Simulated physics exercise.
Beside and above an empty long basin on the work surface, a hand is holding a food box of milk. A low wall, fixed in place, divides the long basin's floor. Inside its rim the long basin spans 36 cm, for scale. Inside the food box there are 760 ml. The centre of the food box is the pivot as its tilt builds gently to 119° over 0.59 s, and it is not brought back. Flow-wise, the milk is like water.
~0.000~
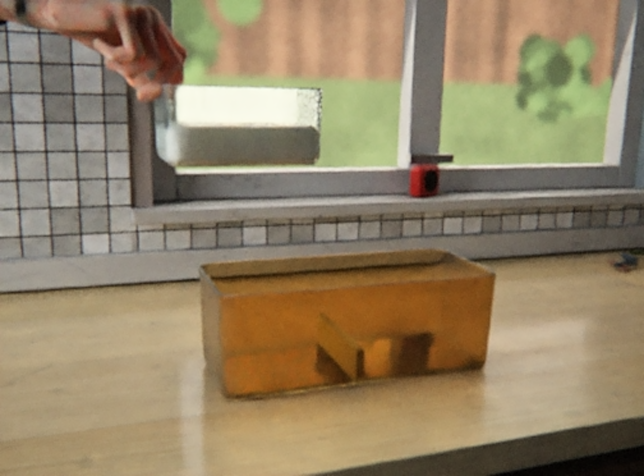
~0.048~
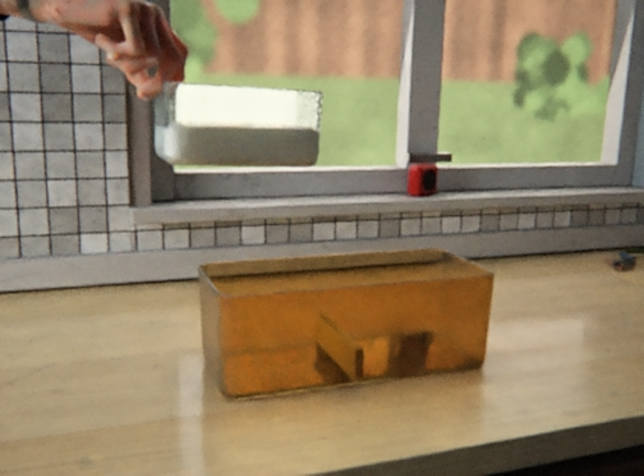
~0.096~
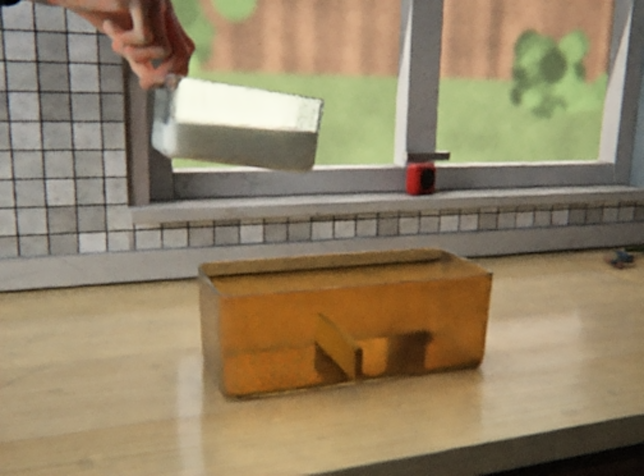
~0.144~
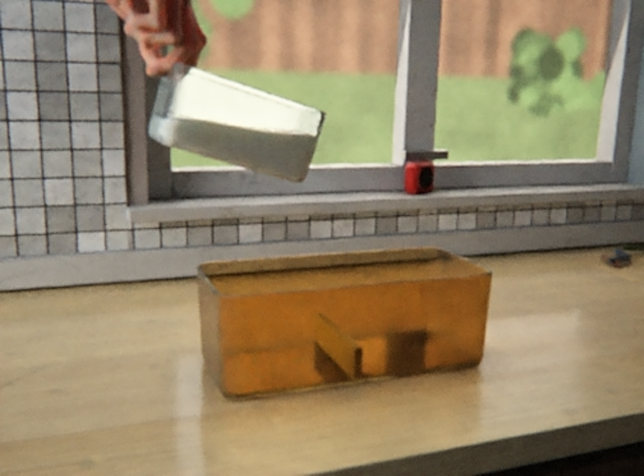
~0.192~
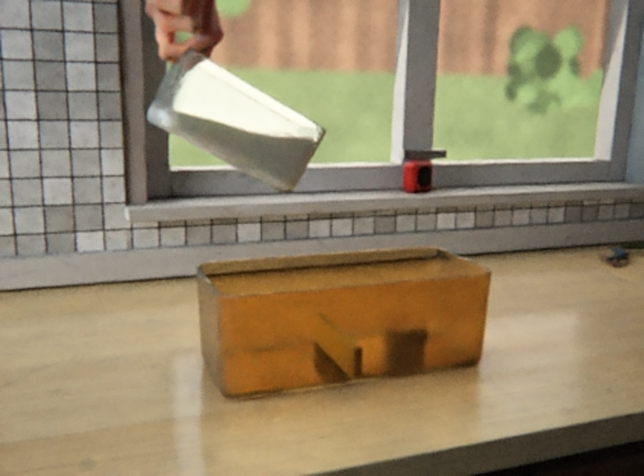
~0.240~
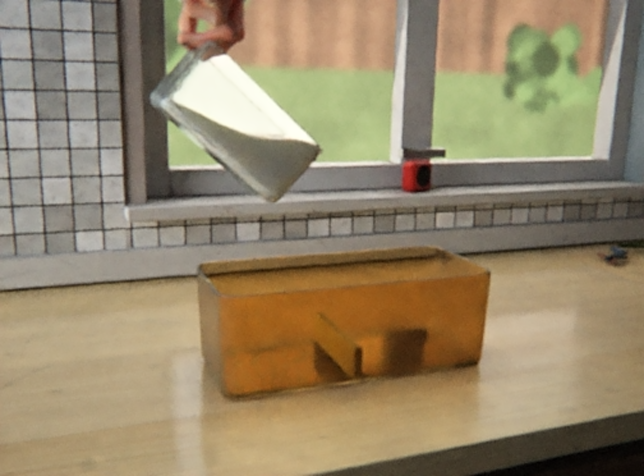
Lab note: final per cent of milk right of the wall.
Approx. 40 %.
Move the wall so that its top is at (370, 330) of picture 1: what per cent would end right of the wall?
Roughly 20 %.
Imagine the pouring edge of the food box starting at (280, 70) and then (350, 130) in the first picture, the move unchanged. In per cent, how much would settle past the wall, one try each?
The first try gives around 20 percent, the second around 65 percent.
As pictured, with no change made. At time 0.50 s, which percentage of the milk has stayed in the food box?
Near 12 in a hundred.
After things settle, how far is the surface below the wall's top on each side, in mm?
About 26 mm left, about 32 mm right.
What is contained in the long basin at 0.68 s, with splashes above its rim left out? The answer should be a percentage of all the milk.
Close to 92 in a hundred.
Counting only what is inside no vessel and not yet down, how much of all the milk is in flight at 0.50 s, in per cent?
Roughly 54 %.
After 0.50 s the tilt is 112° and 12 per cent is still to pour, 15 is left of the wall and 20 right of it.
After 0.68 s the tilt is 119° and 1 per cent is still to pour, 54 is left of the wall and 38 right of it.
After 0.88 s the tilt is 119° and 0 per cent is still to pour, 52 is left of the wall and 37 right of it.
After 1.09 s the tilt is 119° and 0 per cent is still to pour, 57 is left of the wall and 39 right of it.
In the end 57 per cent lies left of the wall, 40 right of it and 4 outside.
